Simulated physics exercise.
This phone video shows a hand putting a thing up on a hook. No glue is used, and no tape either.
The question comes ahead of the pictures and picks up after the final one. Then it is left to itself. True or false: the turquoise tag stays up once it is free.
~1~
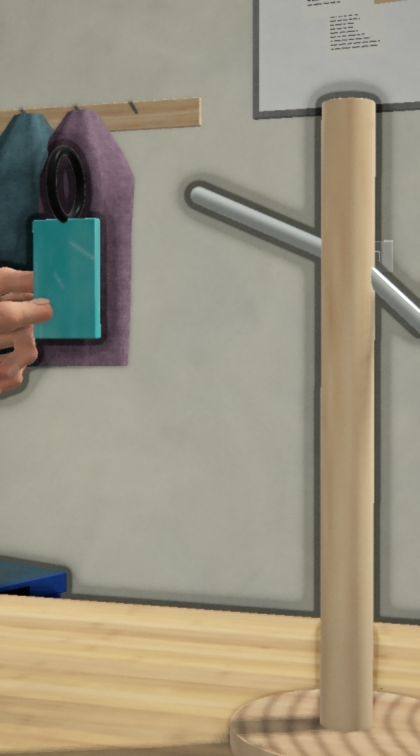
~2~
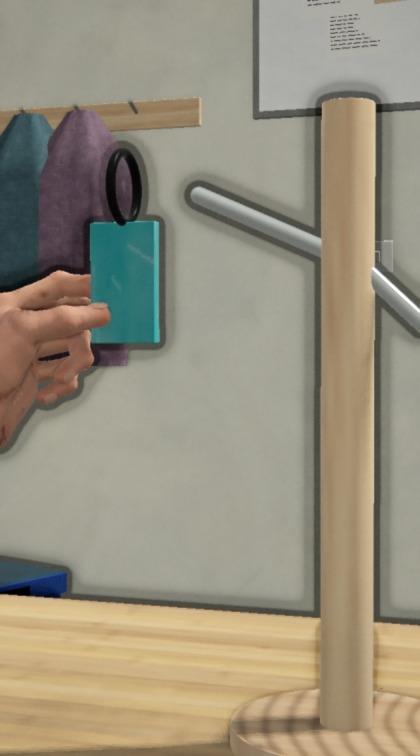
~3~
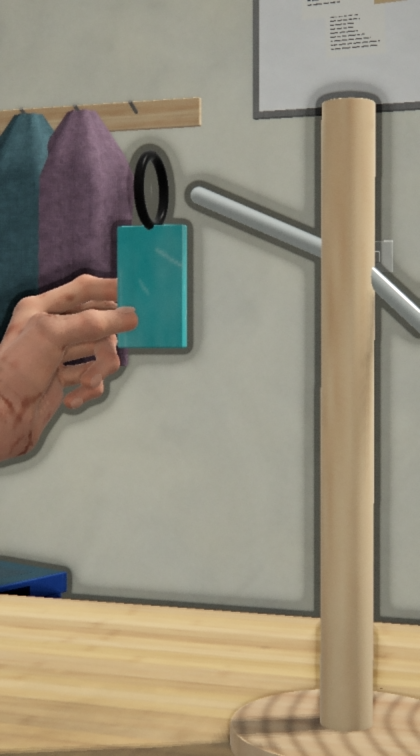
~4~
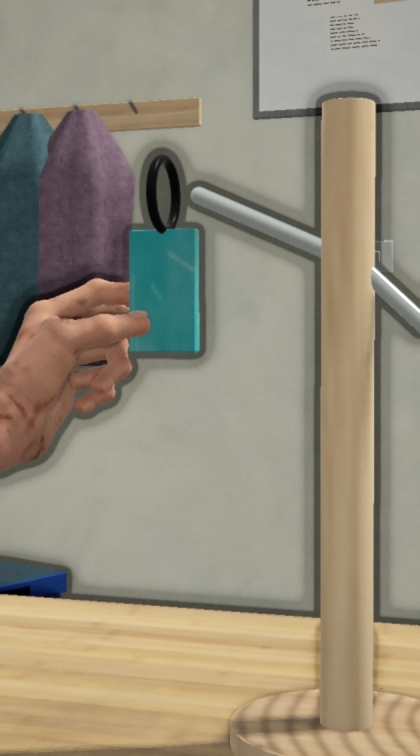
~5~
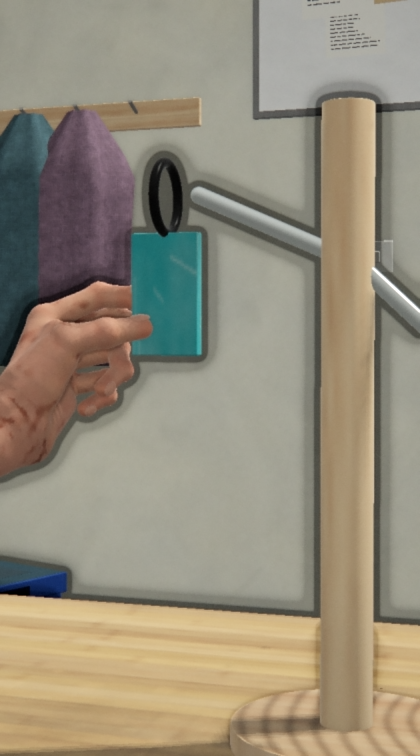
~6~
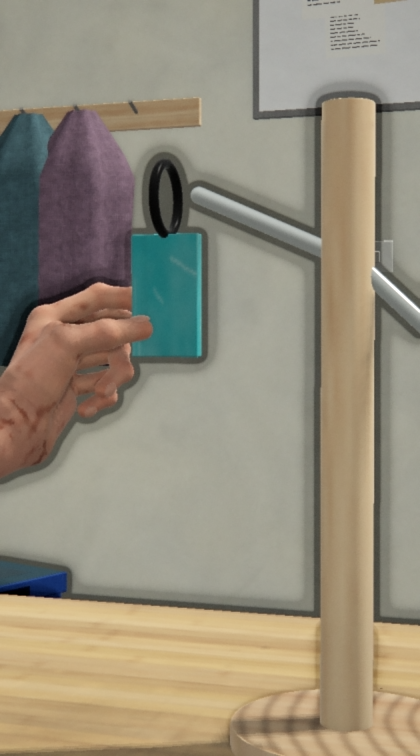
False, it falls.
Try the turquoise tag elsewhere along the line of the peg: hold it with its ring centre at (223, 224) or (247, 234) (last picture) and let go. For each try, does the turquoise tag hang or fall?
Lab note - try 1: It keeps its grip; try 2: It keeps its grip.
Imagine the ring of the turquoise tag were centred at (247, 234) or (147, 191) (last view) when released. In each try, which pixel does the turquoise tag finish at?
Around (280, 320) for the first, around (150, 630) for the second.
Then, 0.18 s on from there, turquoise tag on its way down near (167, 392).
In the end, the turquoise tag slips down, near (167, 629).
